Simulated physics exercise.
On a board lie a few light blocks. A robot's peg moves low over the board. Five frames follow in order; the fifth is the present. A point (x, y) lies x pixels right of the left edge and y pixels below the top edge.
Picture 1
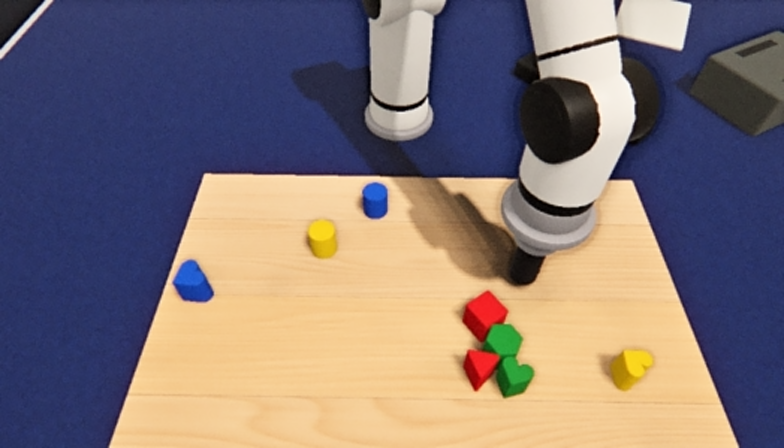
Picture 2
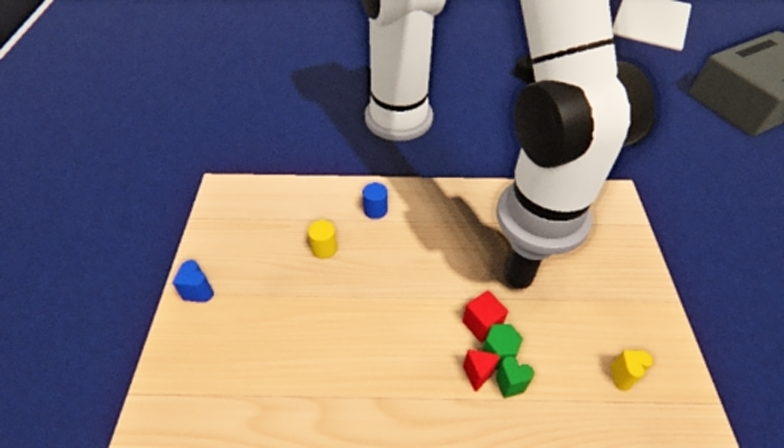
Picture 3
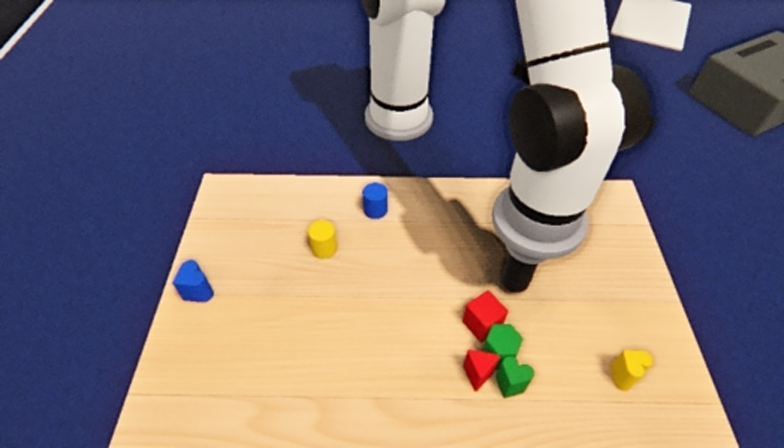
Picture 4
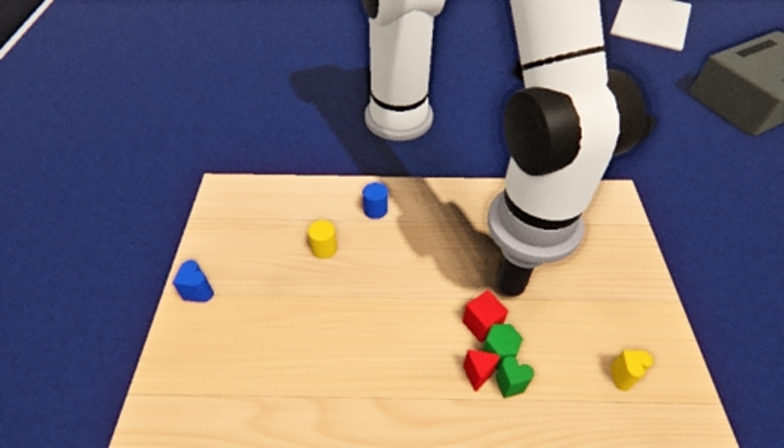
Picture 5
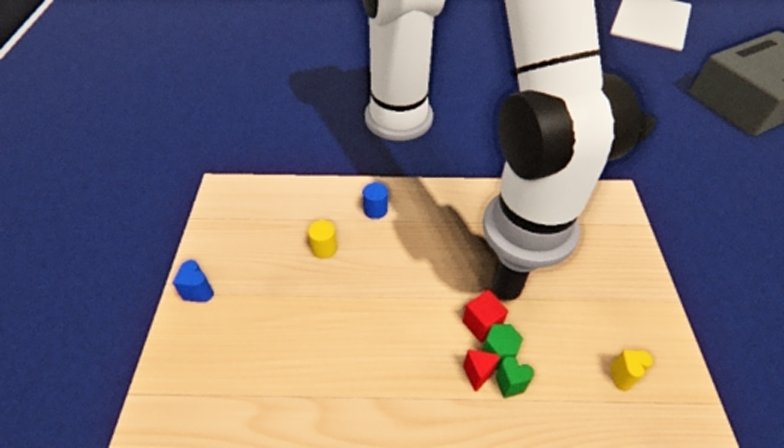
Robot arm inching its black peg down and left over a wooden board toward a red block, the colored blocks staying still.
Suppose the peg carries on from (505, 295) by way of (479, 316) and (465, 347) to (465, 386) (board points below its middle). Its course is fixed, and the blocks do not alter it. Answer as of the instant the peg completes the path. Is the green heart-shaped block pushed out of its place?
Going by the path, no.
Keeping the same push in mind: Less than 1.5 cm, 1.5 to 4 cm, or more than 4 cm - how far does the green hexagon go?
Its final spot will lie within 1.5 cm of the current one.
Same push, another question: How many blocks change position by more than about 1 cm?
The answer is two blocks, counting only moves over 1 cm.
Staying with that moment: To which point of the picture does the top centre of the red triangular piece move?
The centre of its top will be at (491, 391).
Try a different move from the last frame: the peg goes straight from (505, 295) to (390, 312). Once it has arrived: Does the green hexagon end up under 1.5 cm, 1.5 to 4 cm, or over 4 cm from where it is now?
Distance: Less than 1.5 cm.
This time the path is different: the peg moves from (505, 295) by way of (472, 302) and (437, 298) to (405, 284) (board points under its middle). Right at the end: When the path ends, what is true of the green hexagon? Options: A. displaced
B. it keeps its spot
The answer is B.
The first path, step by step. One third of the way, peg at (481, 310); red square at (473, 323), turned 25° anticlockwise.
Two thirds of the way, peg at (466, 342); red triangular piece at (482, 376), turned 65° anticlockwise; red square at (457, 358), turned 25° anticlockwise.
At the end, peg at (467, 381); red triangular piece at (491, 391), turned 60° anticlockwise; red square at (445, 392); green hexagon unmoved; green heart-shaped block unmoved.
